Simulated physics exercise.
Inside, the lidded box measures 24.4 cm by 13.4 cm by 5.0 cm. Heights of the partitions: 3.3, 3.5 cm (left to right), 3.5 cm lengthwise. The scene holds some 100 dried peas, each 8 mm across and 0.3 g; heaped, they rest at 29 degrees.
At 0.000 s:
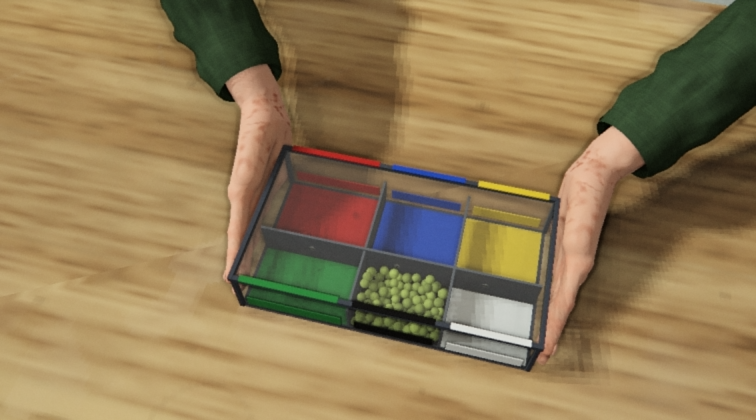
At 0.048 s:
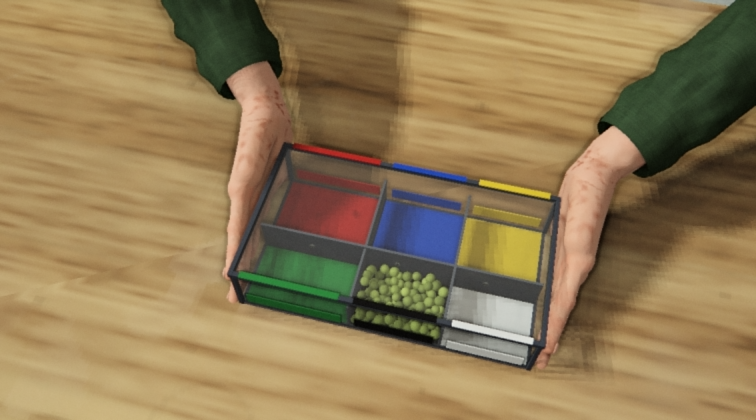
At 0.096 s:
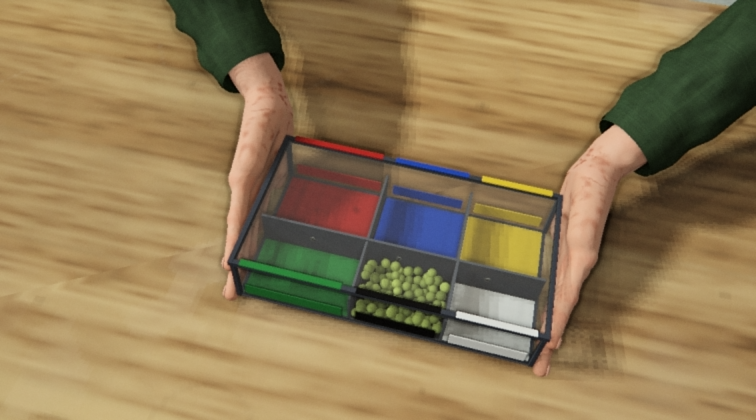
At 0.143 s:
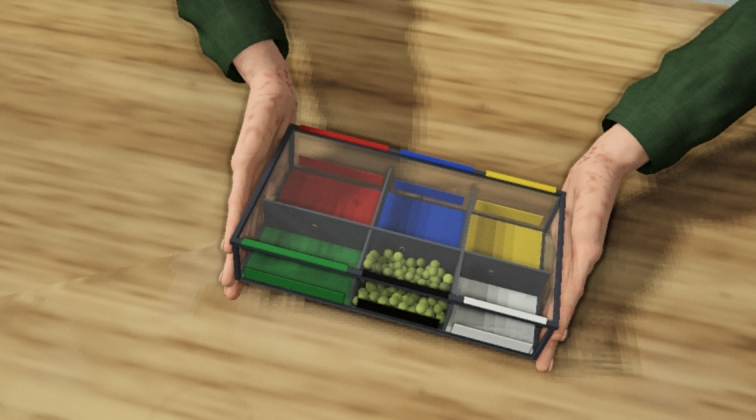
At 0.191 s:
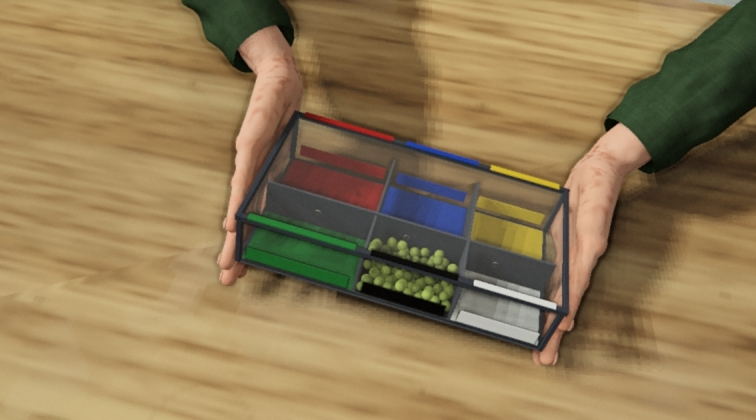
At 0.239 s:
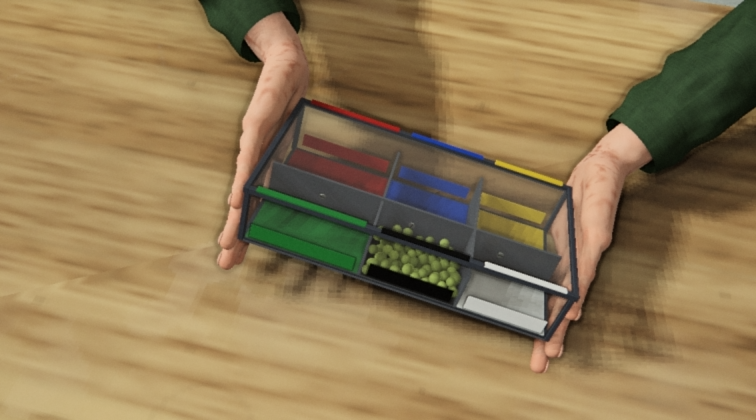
Over a wooden tabletop, two hands in dark green sleeves held a clear divided box with coloured sections and green peas in the front middle one, then steadily tilted it, raising its front edge.
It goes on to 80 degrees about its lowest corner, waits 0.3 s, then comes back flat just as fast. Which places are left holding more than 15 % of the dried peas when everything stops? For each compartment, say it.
Red compartment: Not over, blue compartment: Not over, green compartment: Not over, yellow compartment: Over, white compartment: Not over, black compartment: Over.
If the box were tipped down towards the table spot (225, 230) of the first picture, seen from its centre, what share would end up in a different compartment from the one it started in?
Estimate: Near 35 per cent.
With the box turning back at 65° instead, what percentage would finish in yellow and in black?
Yellow 5 %, black 95 %.
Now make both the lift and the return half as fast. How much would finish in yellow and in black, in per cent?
I'd expect yellow at 10 percent and black at 90 percent.
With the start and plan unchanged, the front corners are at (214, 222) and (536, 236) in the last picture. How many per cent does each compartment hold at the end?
Each compartment ends with this per cent: Red 20, blue 0, green 0, yellow 0, white 0 and black 80.
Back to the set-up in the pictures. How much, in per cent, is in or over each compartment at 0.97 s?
In per cent: Red 0, blue 5, green 0, yellow 10, white 0, black 80.
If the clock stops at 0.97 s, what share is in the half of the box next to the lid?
About 30 per cent.
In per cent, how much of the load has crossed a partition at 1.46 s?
About 25 per cent.
Then, at 0.97 s, tilt 80 degrees; blue 5 %, yellow 10 %, black 80 %.
After 1.46 s, tilt 41 degrees; blue 5 %, yellow 25 %, black 75 %.
After 2.01 s, tilt 0 degrees; blue 5 %, yellow 25 %, black 75 %.
In the end, at 2.6 s, red 0 %, blue 5 %, green 0 %, yellow 25 %, white 0 %, black 75 %.
